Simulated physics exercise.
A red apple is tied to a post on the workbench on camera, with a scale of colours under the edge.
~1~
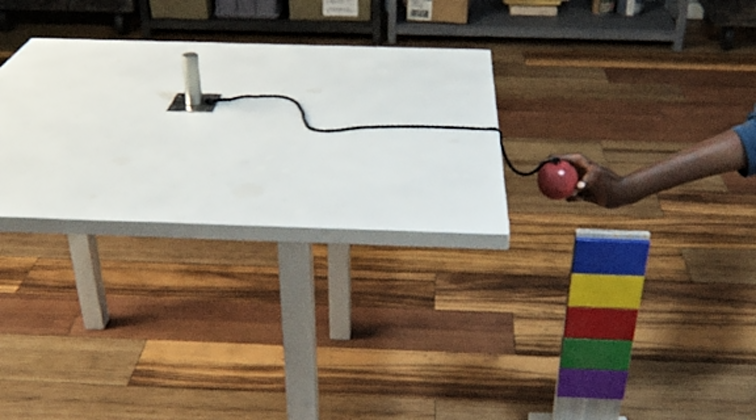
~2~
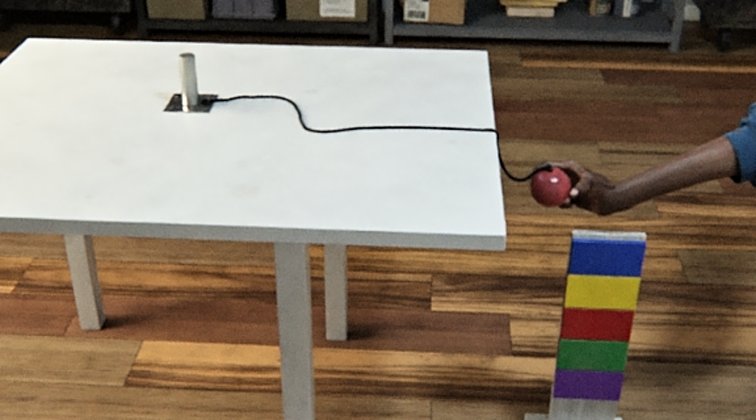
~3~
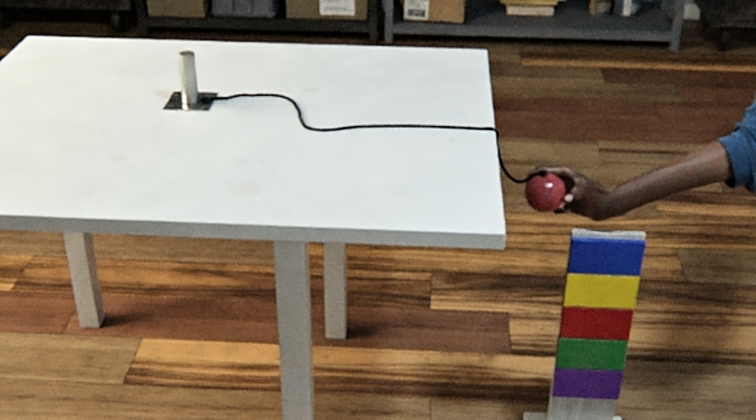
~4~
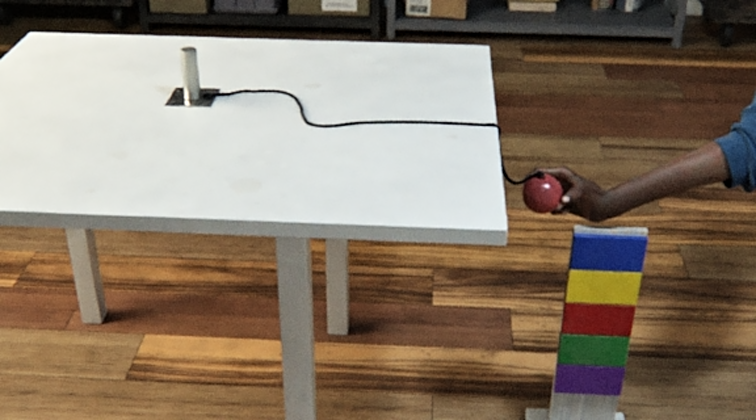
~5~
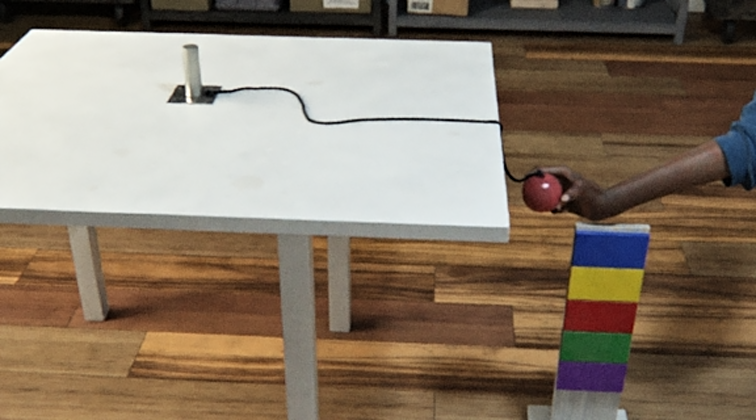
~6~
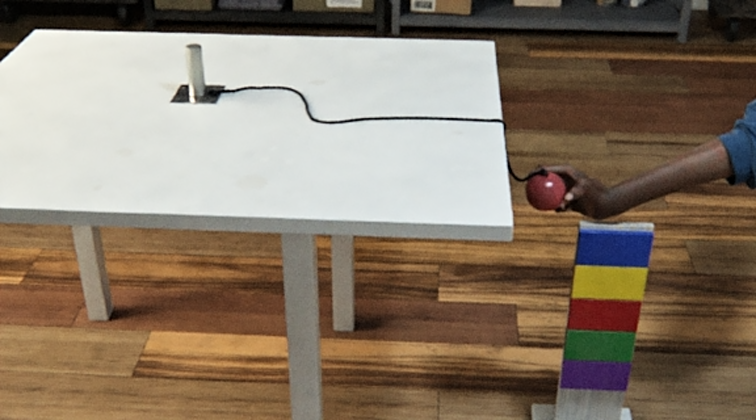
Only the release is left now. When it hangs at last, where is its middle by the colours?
By the colours, at yellow.
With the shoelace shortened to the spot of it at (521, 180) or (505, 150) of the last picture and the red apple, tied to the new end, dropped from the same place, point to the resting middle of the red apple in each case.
It ends up at (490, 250) the first time and at (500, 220) the second.
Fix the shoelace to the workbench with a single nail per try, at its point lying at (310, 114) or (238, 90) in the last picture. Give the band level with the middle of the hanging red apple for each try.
Blue, then yellow.
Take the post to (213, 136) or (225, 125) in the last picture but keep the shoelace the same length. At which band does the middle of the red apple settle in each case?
For the first it would be red, for the second red.
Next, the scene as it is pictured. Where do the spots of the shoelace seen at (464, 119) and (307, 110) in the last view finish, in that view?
One finishes at (503, 139) and the other at (346, 107).
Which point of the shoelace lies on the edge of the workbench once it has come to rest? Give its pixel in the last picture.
(450, 119), give or take.
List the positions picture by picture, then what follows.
The first frame shows red apple (557, 180); blue (611, 259); yellow (606, 292); red (601, 325); green (596, 355); purple (592, 385).
The second frame shows red apple (550, 187); shoelace through (239, 97) (297, 109) (342, 130) (423, 128) (496, 142).
The third frame shows red apple (545, 192).
The fourth frame shows red apple (542, 194); shoelace through (240, 92) (299, 103) (344, 125) (424, 122) (498, 137).
The fifth frame shows red apple (542, 192).
The sixth frame shows red apple (545, 191); shoelace through (246, 88) (304, 100) (349, 121) (430, 118) (503, 132).
Soon after, apple near (518, 260); level with blue.
After that, apple near (473, 260); level with yellow.
And then, apple near (481, 270); level with yellow.
In the end, apple near (499, 270); level with yellow. The yellow one.
